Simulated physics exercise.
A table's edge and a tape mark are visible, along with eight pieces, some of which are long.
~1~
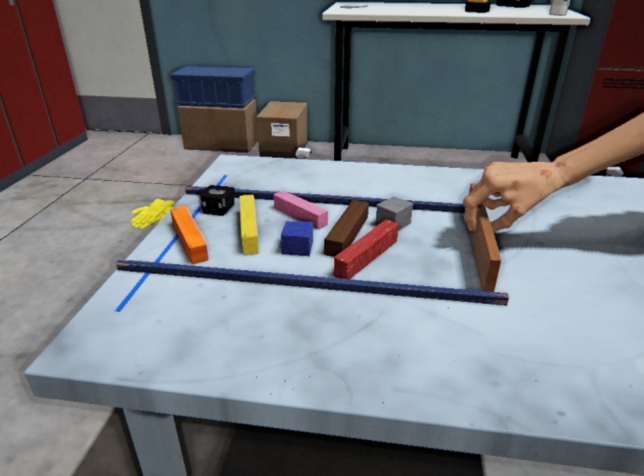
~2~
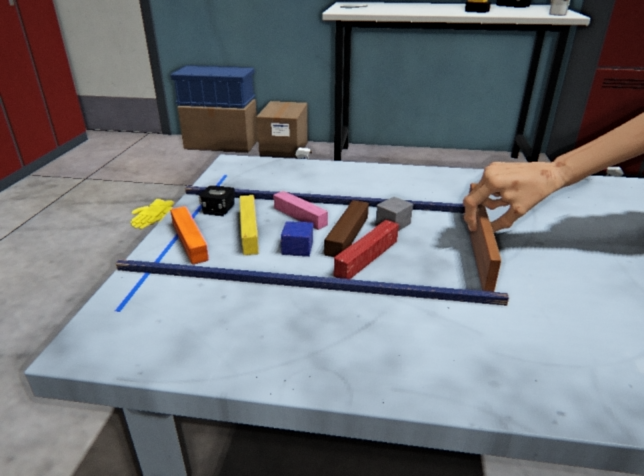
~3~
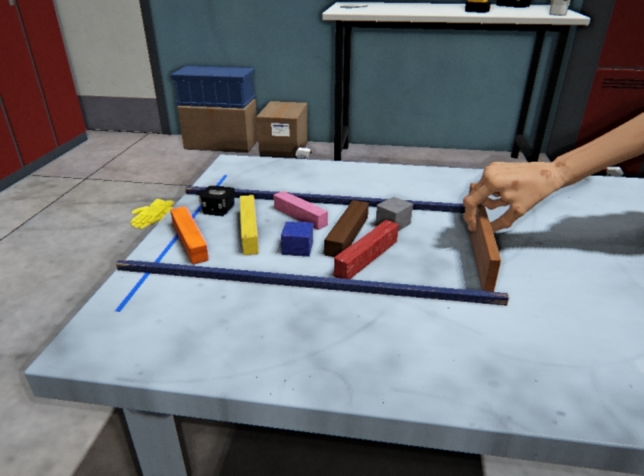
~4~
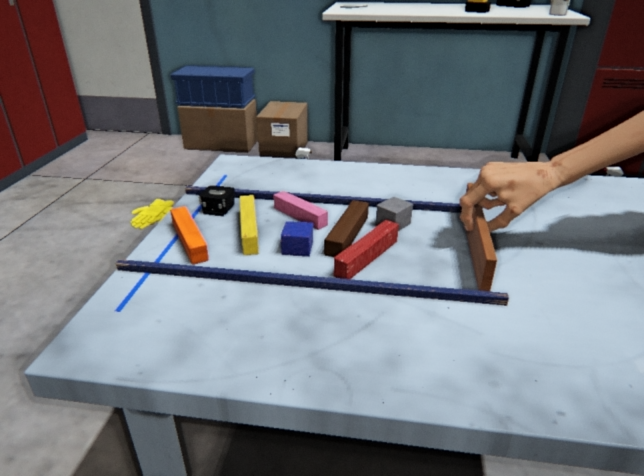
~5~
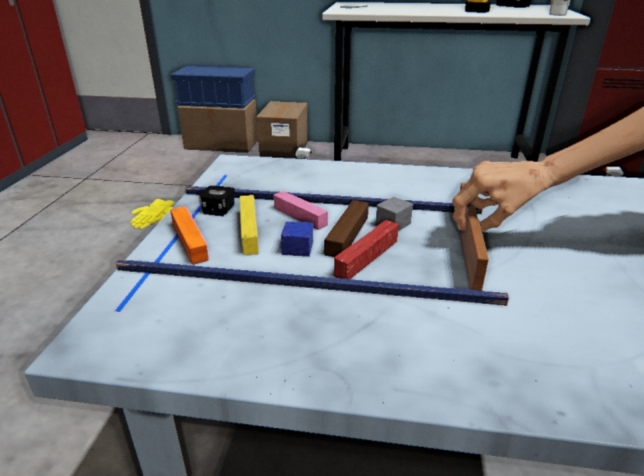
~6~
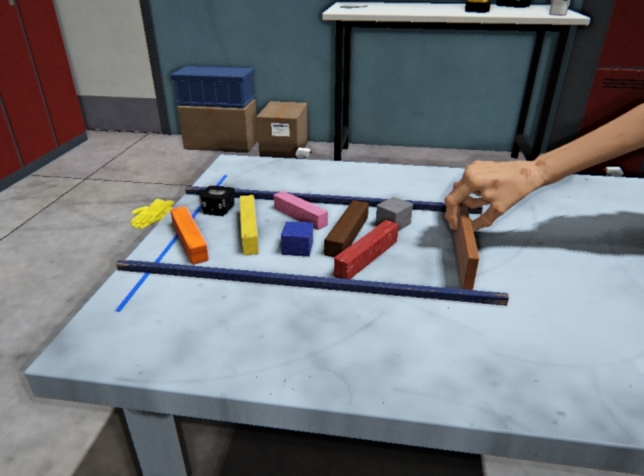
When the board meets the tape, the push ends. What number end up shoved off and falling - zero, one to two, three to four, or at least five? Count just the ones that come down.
The count is at least five.
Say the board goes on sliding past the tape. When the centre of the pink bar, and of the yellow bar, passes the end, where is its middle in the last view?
At (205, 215) for the pink bar; at (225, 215) for the yellow bar.
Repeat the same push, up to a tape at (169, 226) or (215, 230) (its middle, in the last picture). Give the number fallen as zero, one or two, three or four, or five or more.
The counts, in order, are five or over and either three or four.
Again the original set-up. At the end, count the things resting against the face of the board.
It's touching 2 at the end.
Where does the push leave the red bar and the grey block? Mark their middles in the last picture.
About (164, 233), and the other about (184, 203).
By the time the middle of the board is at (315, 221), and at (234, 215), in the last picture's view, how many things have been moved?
The counts are 6 and 8.
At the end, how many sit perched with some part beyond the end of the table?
So the number is 0.
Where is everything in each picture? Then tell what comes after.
Orange stick (189, 233); black case (218, 200); yellow bar (249, 223); board (481, 233); tape (184, 227), in the first frame.
Black case (218, 201); red bar (368, 249), in the second frame.
Yellow bar (249, 223); brown stick (348, 228), in the third frame.
Orange stick (189, 234); pink bar (300, 210), in the fourth frame.
Black case (218, 201); blue block (297, 239), in the fifth frame.
Orange stick (189, 234); black case (218, 201); yellow bar (249, 223); board (462, 232); tape (184, 227), in the sixth frame.
Soon after, none off yet; orange stick at rest near (189, 234); black case at rest near (218, 201); yellow bar at rest near (249, 223).
In the end, the number that fall off is five or more; gone, brown stick, blue block, pink bar, yellow bar, black case and orange stick.
